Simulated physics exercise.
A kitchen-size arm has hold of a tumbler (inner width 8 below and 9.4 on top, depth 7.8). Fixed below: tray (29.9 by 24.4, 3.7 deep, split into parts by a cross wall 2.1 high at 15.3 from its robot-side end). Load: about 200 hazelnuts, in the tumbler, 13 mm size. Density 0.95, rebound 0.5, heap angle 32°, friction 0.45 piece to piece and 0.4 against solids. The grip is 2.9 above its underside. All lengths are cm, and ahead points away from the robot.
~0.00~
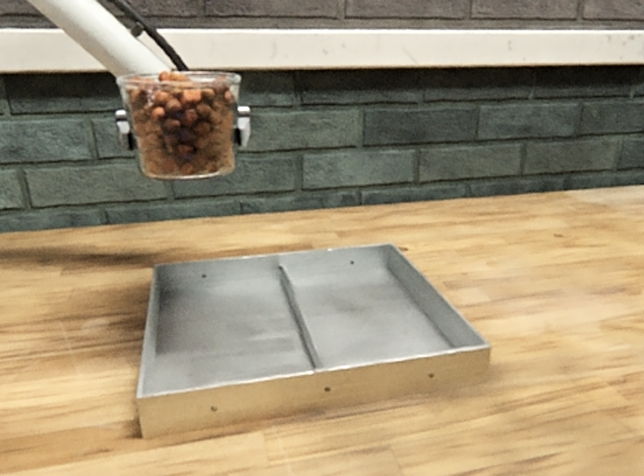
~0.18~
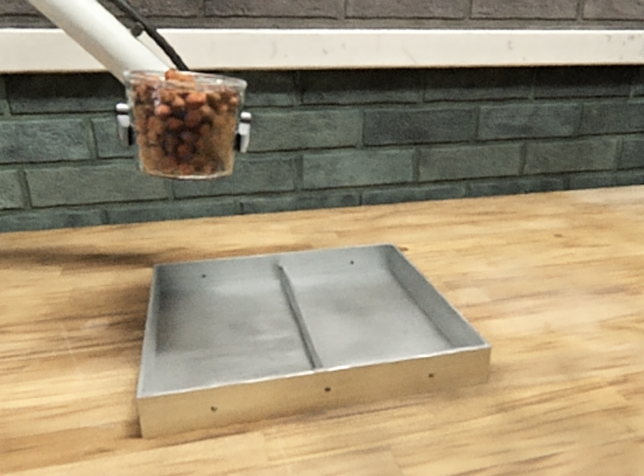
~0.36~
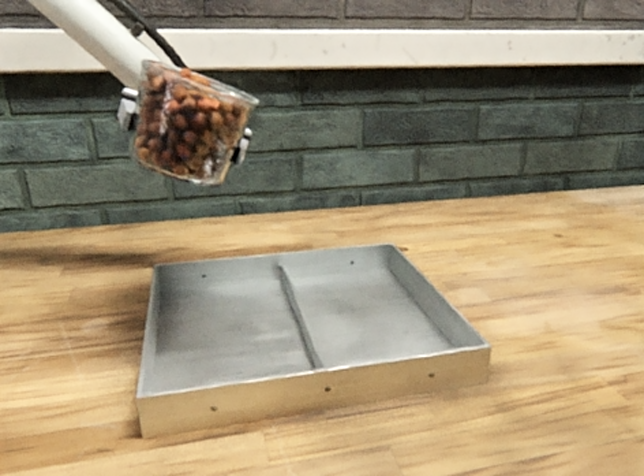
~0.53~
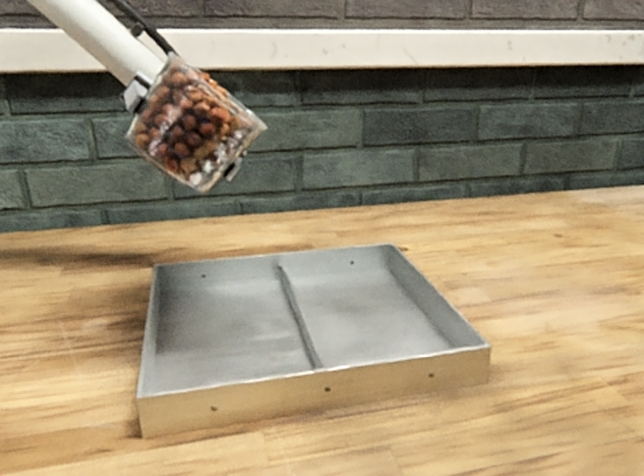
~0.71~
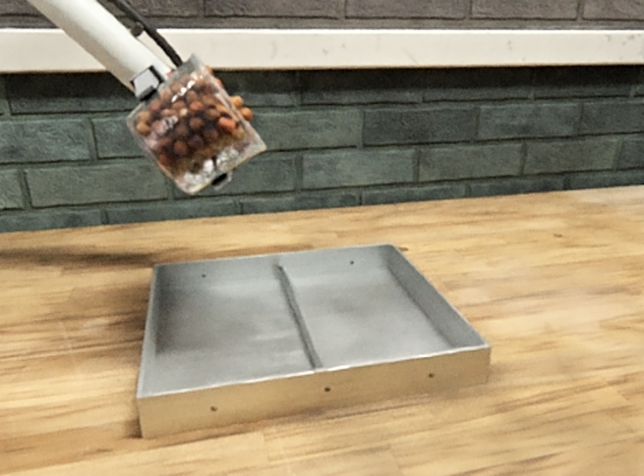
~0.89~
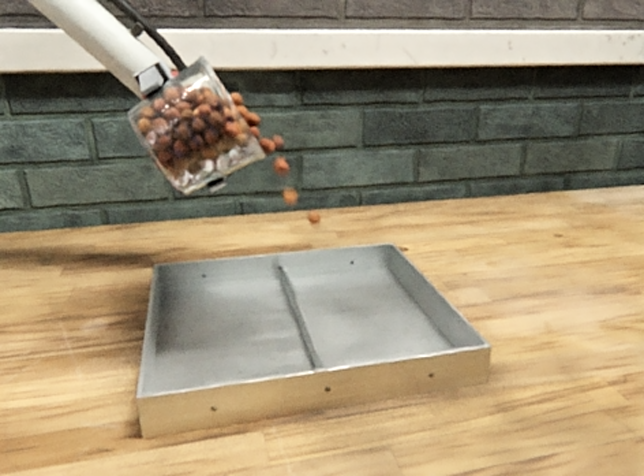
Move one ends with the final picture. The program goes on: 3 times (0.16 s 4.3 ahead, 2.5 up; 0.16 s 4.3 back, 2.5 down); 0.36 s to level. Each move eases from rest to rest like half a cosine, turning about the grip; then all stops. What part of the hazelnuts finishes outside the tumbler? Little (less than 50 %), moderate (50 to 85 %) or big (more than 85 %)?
Outside the tumbler the share is moderate, 50 to 85 %.
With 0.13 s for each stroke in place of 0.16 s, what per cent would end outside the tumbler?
It would be near 80 per cent.
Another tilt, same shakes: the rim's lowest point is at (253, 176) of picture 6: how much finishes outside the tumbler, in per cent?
Some 95 per cent.
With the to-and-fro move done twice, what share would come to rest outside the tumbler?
It would be near 50 per cent.
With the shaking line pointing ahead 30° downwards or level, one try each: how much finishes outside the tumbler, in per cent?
About 30 and 50 per cent.
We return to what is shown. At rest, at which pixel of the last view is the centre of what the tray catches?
Near (359, 321).
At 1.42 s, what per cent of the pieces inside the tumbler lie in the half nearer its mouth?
Some 60 per cent.
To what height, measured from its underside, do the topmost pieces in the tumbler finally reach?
About 5.5 cm.
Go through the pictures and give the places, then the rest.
The tumbler middle at (185, 126), level; upper third of the load around (177, 96), from x 135 to 225, top at y 80; 202 in the tumbler, in the first frame.
The tumbler middle at (186, 126), tilted 6° forward; upper third of the load around (178, 97), from x 140 to 230, top at y 75, in the second frame.
The tumbler middle at (189, 127), tilted 21° forward; upper third of the load around (182, 99), from x 145 to 245, top at y 70, in the third frame.
The tumbler middle at (192, 128), tilted 40° forward; upper third of the load around (187, 100), from x 140 to 250, top at y 70, in the fourth frame.
The tumbler middle at (195, 131), tilted 55° forward; upper third of the load around (197, 105), from x 145 to 250, top at y 75, in the fifth frame.
The tumbler middle at (195, 132), tilted 61° forward; upper third of the load around (193, 112), from x 145 to 315, top at y 90; 196 in the tumbler, 6 in flight or on a rim, in the sixth frame.
After 1.42 s, tilted 61° forward, highest piece 26 above the table; 128 in the tumbler, 49 in the far-side part, 14 in the robot-side part, 11 in flight or on a rim.
After 1.95 s, tilted 51° forward, highest piece 23 above the table; 87 in the far-side part, 76 in the tumbler, 34 in the robot-side part, 2 on the table or floor, 3 in flight or on a rim.
After 2.41 s, level, highest piece 24 above the table; 89 in the far-side part, 75 in the tumbler, 36 in the robot-side part, 2 on the table or floor.
After 3.46 s, level, highest piece 24 above the table; 89 in the far-side part, 75 in the tumbler, 36 in the robot-side part, 2 on the table or floor.
In the end, 89 in the far-side part, 75 in the tumbler, 36 in the robot-side part, 2 on the table or floor. That is 63 % outside the tumbler.
